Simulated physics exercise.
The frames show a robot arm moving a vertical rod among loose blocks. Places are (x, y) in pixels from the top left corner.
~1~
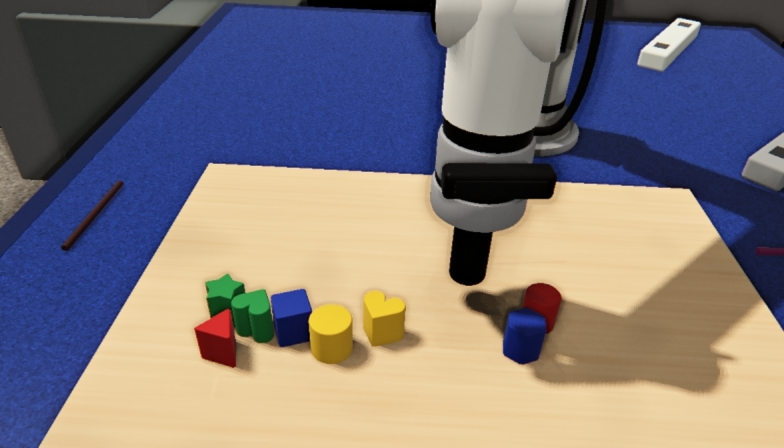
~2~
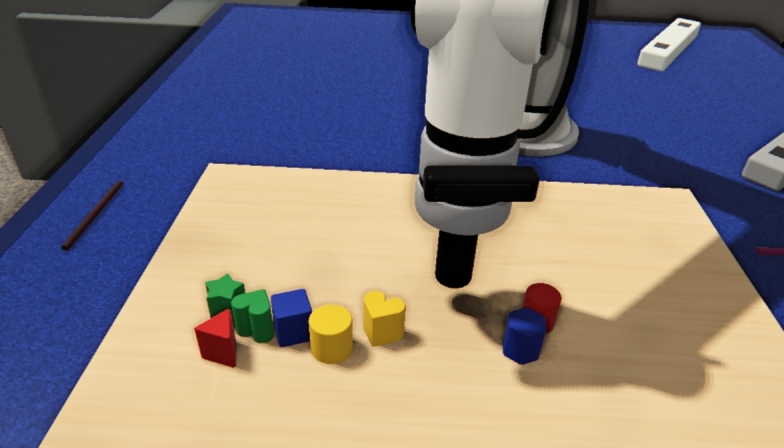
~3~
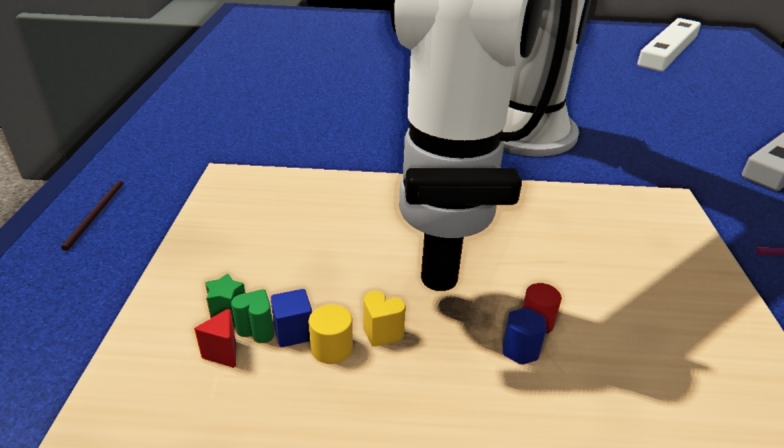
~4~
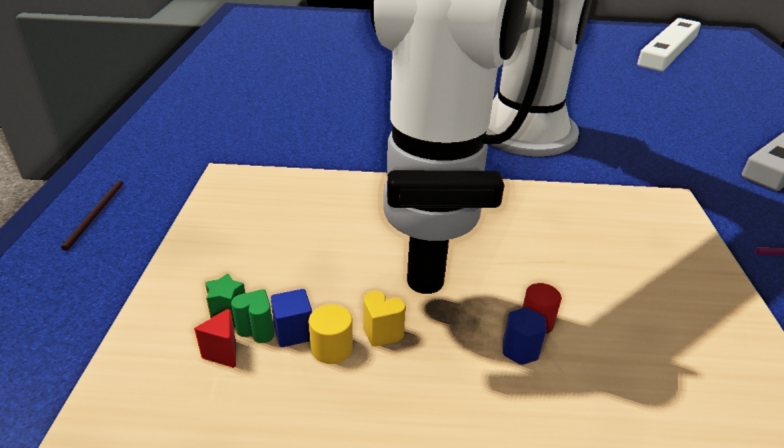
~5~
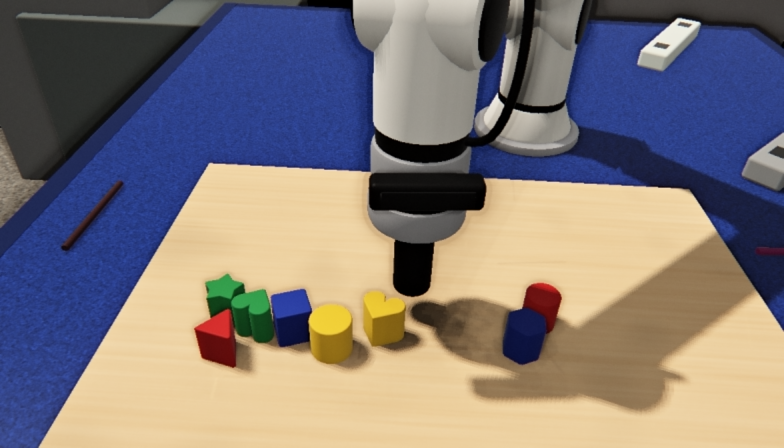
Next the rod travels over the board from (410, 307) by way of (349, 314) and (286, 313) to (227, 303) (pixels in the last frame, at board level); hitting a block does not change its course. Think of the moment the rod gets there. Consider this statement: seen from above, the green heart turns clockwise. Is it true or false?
True - the claim holds.
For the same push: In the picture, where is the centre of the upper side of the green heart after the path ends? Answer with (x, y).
The answer is (232, 310).
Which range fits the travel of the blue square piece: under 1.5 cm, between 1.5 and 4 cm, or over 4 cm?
It ends 1.5 to 4 cm from its spot.
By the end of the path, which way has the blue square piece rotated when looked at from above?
From above, it looks like the blue square piece goes counterclockwise.
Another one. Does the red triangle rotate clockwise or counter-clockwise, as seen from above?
Verdict: Counterclockwise.
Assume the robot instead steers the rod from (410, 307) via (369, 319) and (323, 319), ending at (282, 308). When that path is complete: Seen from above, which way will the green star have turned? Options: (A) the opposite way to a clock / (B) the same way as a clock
I choose B.
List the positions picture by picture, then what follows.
In the first frame, lower end of the rod (467, 275), tops of blocks, red triangle (217, 324), green star (223, 286), green heart (253, 301), blue square piece (291, 302), yellow heart (383, 303).
In the second frame, rod (453, 278), blocks as before.
In the third frame, rod (439, 280), blocks as before.
In the fourth frame, rod (425, 283), blocks as before.
In the fifth frame, rod (411, 286), red triangle (217, 324), green star (223, 286), green heart (253, 301), blue square piece (291, 302), yellow heart (383, 303).
What follows on the original path. One third of the way, rod (348, 292); yellow heart (372, 307), turned 45° anticlockwise.
Two thirds of the way, rod (283, 290); red triangle (209, 327), turned 25° anticlockwise; green star (218, 285), turned 20° clockwise; green heart (232, 310), turned 30° clockwise; blue square piece (268, 309), turned 60° anticlockwise; yellow heart (372, 307), turned 45° anticlockwise.
At the end, rod (222, 281); red triangle (209, 327), turned 25° anticlockwise; green star (189, 288), turned 15° clockwise; green heart (232, 310), turned 30° clockwise; blue square piece (268, 309), turned 60° anticlockwise; yellow heart (372, 307), turned 45° anticlockwise.
